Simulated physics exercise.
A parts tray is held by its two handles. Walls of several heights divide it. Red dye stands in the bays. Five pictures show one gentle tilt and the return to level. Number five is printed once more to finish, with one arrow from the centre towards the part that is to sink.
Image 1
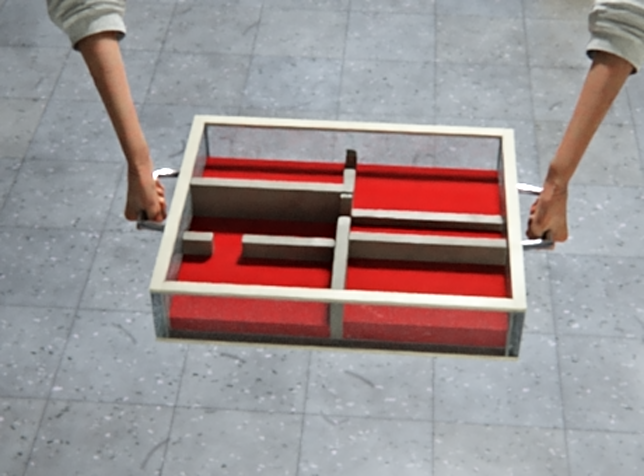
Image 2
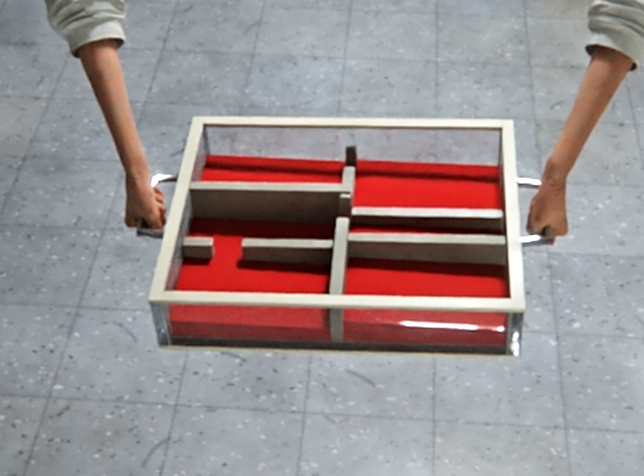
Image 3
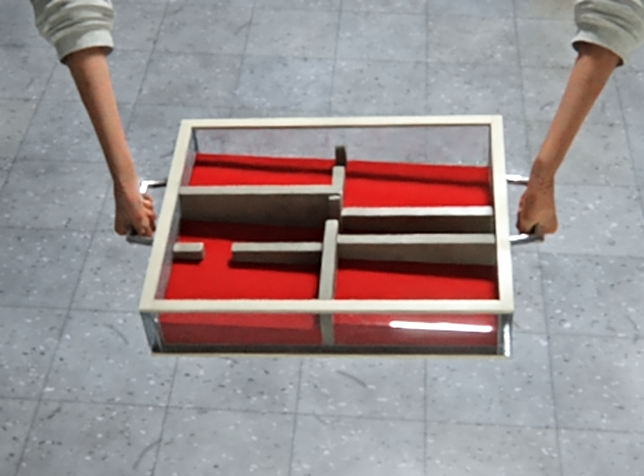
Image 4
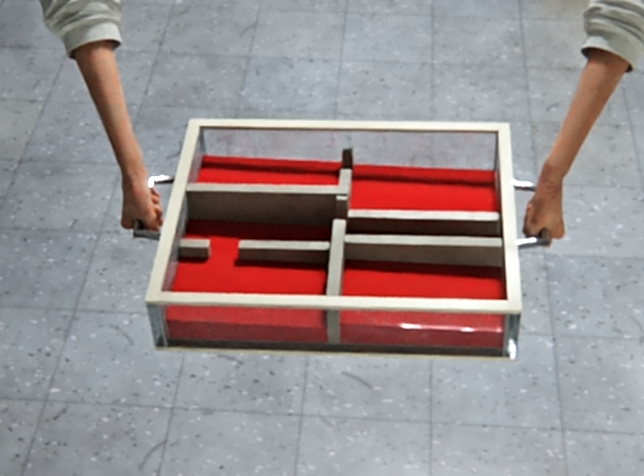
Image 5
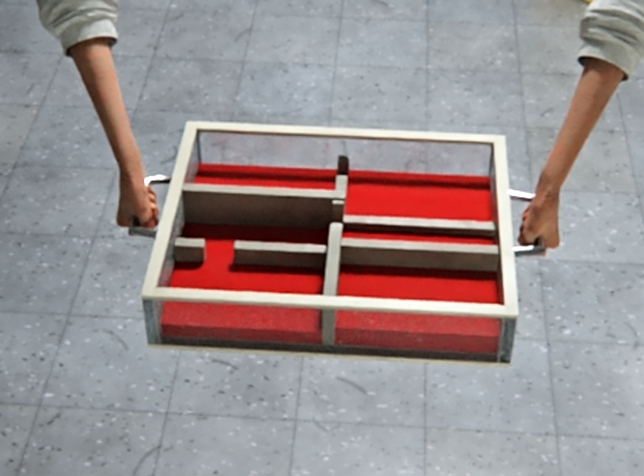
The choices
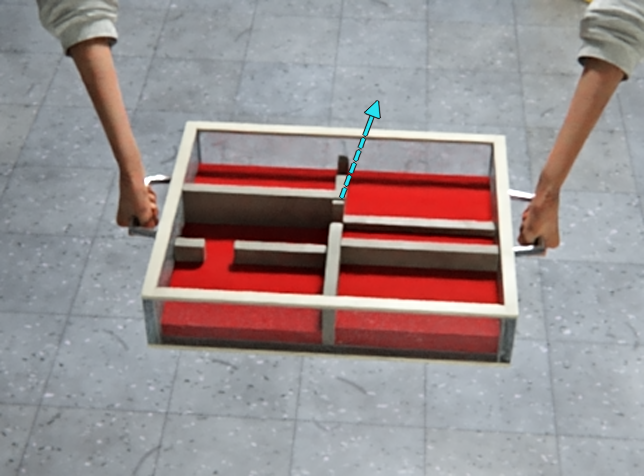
Two hands held a clear-sided, divided tray of red dye by its handles above a tiled floor, tilted it slightly down toward the front left, then brought it back level.
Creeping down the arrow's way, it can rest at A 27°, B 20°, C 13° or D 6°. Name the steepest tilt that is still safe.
B will do.
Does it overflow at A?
Yes, it does.
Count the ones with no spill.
Three of them.
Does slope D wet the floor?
No, that is safe.
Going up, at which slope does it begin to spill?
A.
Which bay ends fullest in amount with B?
The back right bay.
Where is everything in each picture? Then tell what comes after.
In the first picture, the tray is level; deepest in the front right bay, at (423, 290), shallowest in the centre right.
In the second picture, tipped about 3° down to the front left; no wall is crossed.
In the third picture, tipped about 6° down to the front left; no wall is crossed.
In the fourth picture, tipped about 3° down to the front left; no wall is crossed.
In the fifth picture, the tray is level; deepest in the front right bay, at (415, 296), shallowest in the front left.
The arrow ends at (375, 106).
Choosing A, about 6 % goes over the rim.
Choosing B, nothing spills; the back right bay holds the most.
Choosing C, nothing spills; the back right bay holds the most.
Choosing D, nothing spills; the front right bay holds the most.
